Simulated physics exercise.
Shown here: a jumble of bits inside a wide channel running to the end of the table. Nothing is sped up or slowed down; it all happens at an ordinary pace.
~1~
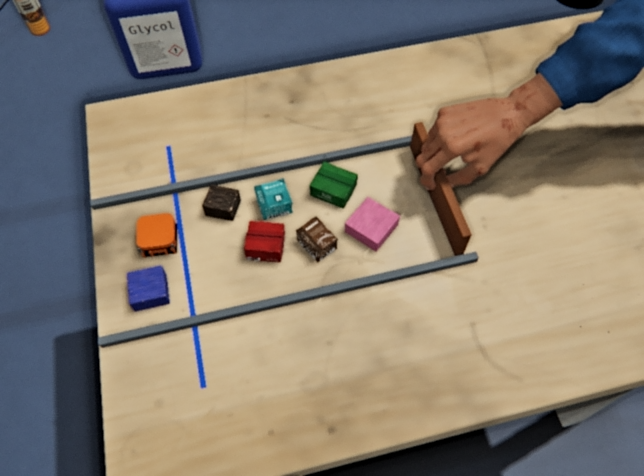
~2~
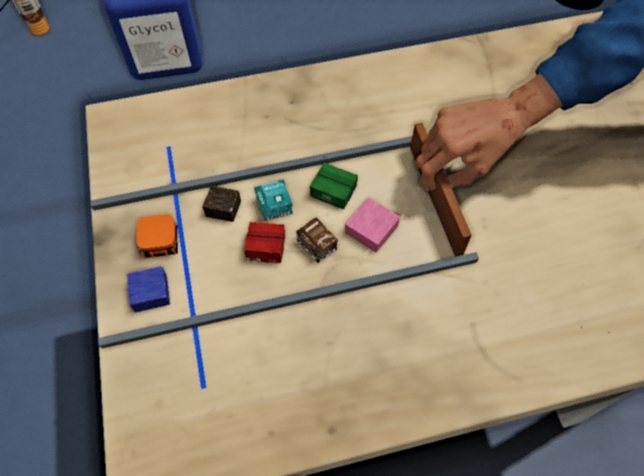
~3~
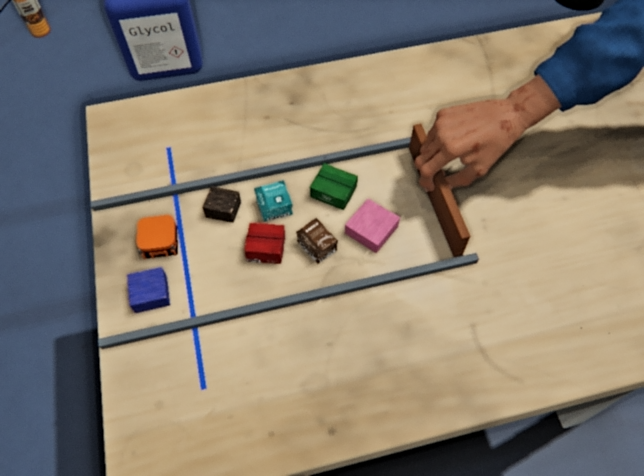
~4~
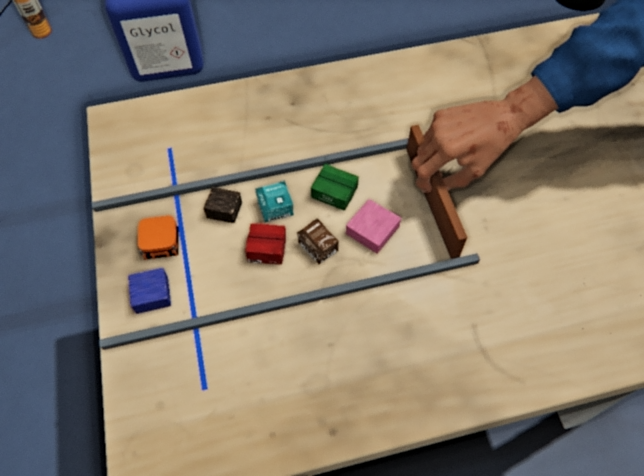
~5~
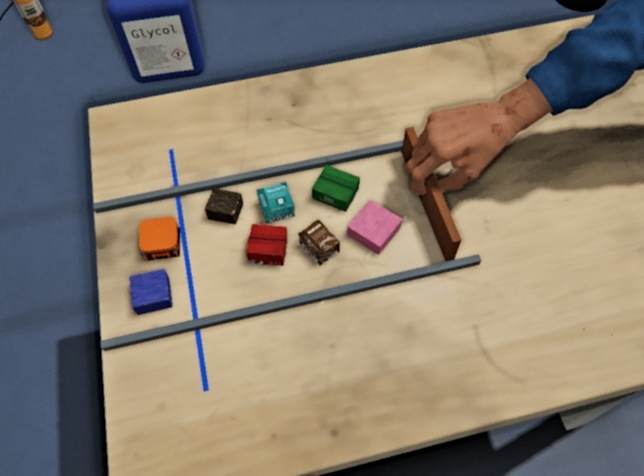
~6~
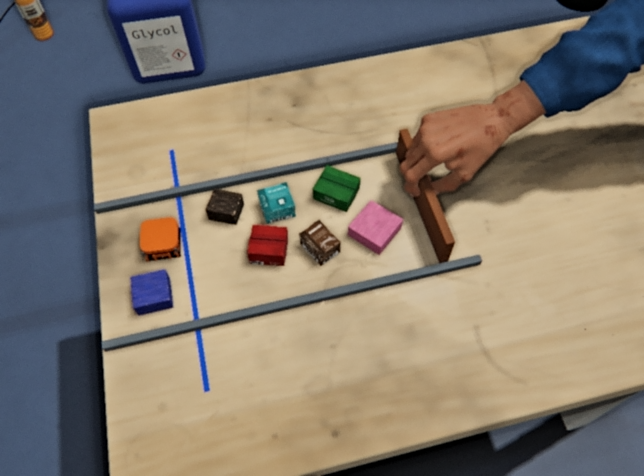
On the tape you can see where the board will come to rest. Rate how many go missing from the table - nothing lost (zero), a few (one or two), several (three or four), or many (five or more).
A few, one or two.
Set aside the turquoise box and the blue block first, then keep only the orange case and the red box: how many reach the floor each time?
First 0, then 0.
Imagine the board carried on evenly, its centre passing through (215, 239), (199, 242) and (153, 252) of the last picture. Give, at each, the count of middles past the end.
Going through the three places, I get 0, 0 and 3.
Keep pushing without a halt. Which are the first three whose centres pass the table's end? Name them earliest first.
In order: The blue block, then the orange case, then the red box.
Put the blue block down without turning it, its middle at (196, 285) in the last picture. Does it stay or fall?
What happens is that the blue block rests there.
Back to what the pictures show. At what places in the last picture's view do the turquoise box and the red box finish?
(134, 243), and the other (127, 284).
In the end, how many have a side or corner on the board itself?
So the total is 3.
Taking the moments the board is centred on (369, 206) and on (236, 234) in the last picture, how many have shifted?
Moved so far: 3, then 8.
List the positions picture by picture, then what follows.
In the first picture, blue block (148, 288); orange case (158, 236); black block (222, 203); board (438, 187); tape (184, 253).
In the second picture, orange case (158, 236); red box (265, 242).
In the third picture, black block (222, 204); board (437, 189).
In the fourth picture, blue block (150, 291); green box (335, 187).
In the fifth picture, orange case (161, 239); brown box (319, 242).
In the sixth picture, blue block (152, 292); orange case (161, 240); black block (225, 207); board (423, 194); tape (187, 256).
Soon after, none off yet; blue block at rest near (152, 292); orange case at rest near (161, 240); black block at rest near (225, 207).
Then, none off yet; blue block at rest near (152, 292); orange case at rest near (161, 240); black block moved about its own width near (181, 208).
At rest, the number that fall off is one or two; fallen, blue block.
